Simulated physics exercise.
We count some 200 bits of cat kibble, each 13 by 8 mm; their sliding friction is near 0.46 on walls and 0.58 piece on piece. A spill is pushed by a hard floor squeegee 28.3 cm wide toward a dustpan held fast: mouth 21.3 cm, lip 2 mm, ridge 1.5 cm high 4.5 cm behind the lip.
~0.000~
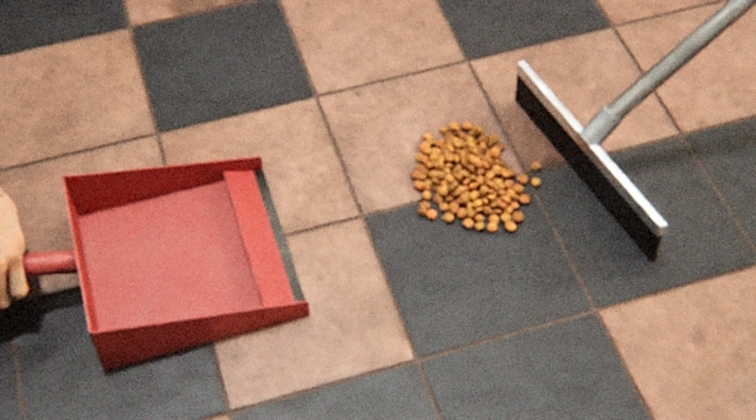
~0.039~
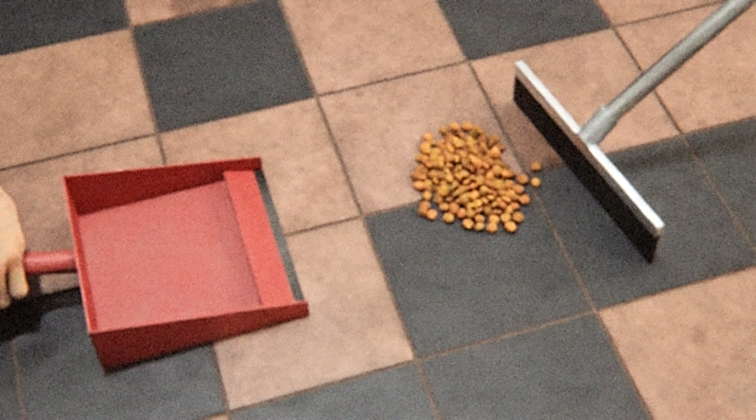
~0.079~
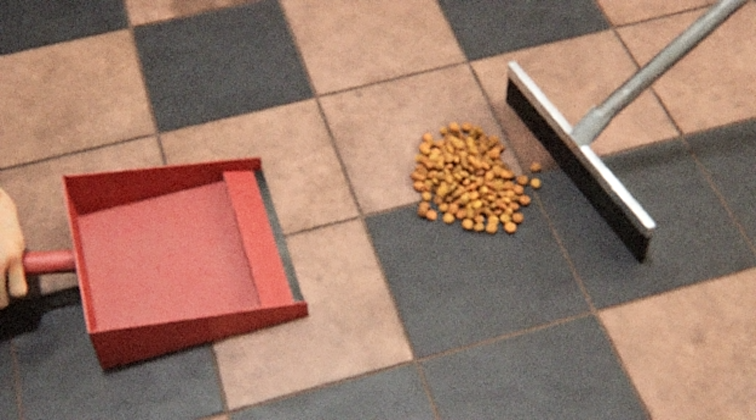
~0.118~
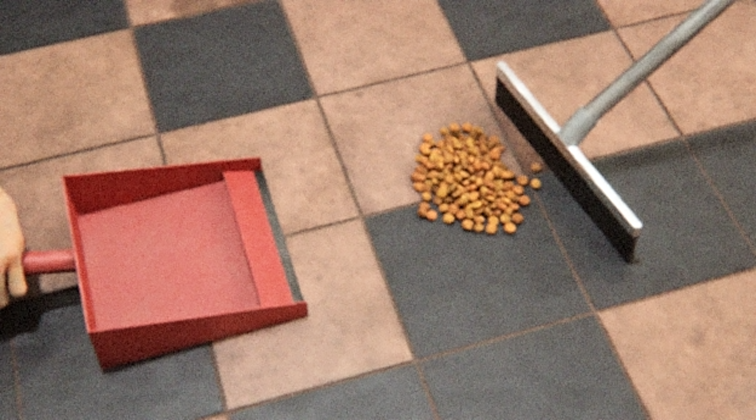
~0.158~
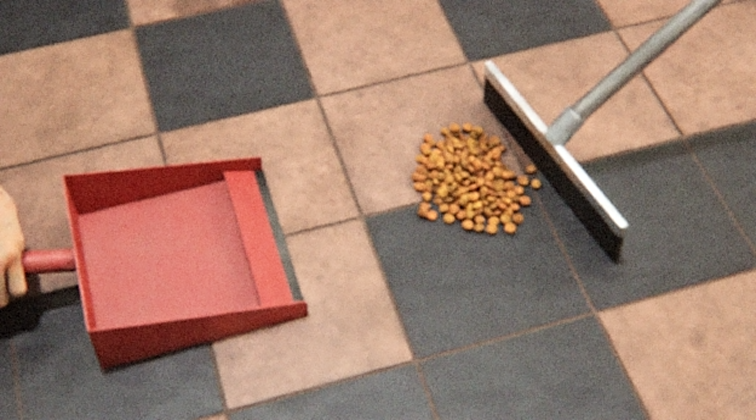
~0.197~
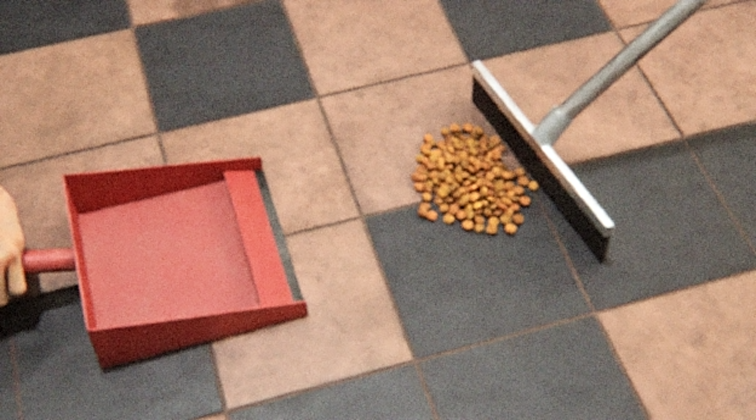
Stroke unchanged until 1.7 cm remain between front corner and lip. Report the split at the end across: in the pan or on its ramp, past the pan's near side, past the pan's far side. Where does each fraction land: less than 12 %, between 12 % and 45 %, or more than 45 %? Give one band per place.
In order: In the pan or on its ramp: My money's on a low share, past the pan's near side: My money's on a low share, past the pan's far side: My money's on a medium-sized share.
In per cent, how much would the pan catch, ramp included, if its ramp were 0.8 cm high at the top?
Close to 5 per cent then.
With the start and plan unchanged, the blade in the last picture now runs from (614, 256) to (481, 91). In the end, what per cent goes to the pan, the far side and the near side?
Final per cent - pan 35, far 0, near 10.
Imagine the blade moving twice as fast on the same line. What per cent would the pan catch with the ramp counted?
Then roughly 5 per cent.
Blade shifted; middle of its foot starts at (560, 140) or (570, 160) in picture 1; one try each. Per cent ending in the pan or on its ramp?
0 and 0 per cent, roughly.
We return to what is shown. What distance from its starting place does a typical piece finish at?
20 cm or so.
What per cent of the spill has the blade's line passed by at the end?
Near 5 percent, give or take.
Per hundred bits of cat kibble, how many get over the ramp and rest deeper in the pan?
I'd put it near 0 per cent.
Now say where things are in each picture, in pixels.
Blade from (660, 230) to (522, 70), moved 0.0 cm, 0 of the pieces shifted so far; middle of the pieces at (465, 174); pan at (171, 268), in the first frame.
Blade from (657, 230) to (519, 71), moved 0.3 cm, 0 of the pieces shifted so far; middle of the pieces at (465, 175), in the second frame.
Blade from (648, 231) to (512, 71), moved 1.2 cm, 0 of the pieces shifted so far; middle of the pieces at (465, 175), in the third frame.
Blade from (635, 231) to (501, 71), moved 2.6 cm, 0 of the pieces shifted so far; middle of the pieces at (465, 176), in the fourth frame.
Blade from (621, 231) to (489, 71), moved 4.1 cm, 1 of the pieces shifted so far; middle of the pieces at (465, 176), in the fifth frame.
Blade from (607, 230) to (477, 71), moved 5.5 cm, 2 of the pieces shifted so far; middle of the pieces at (465, 176); pan at (170, 267). The blade's pace is about 0.38 m/s, heading 21 degrees away from the viewer's side, in the sixth frame.
After 0.55 s, middle of the blade 18 cm from the lip; 0 % over the lip, far side 10 %, near side 0 %.
After 0.79 s, middle of the blade 9 cm from the lip; 0 % over the lip, far side 20 %, near side 0 %.
After 1.13 s, middle of the blade 4 cm from the lip; 5 % over the lip, far side 25 %, near side 0 %.
By 1.4 s all is still; pan 5 %, near side 0 %, far side 25 %, in front of the lip or behind the blade 70 %.
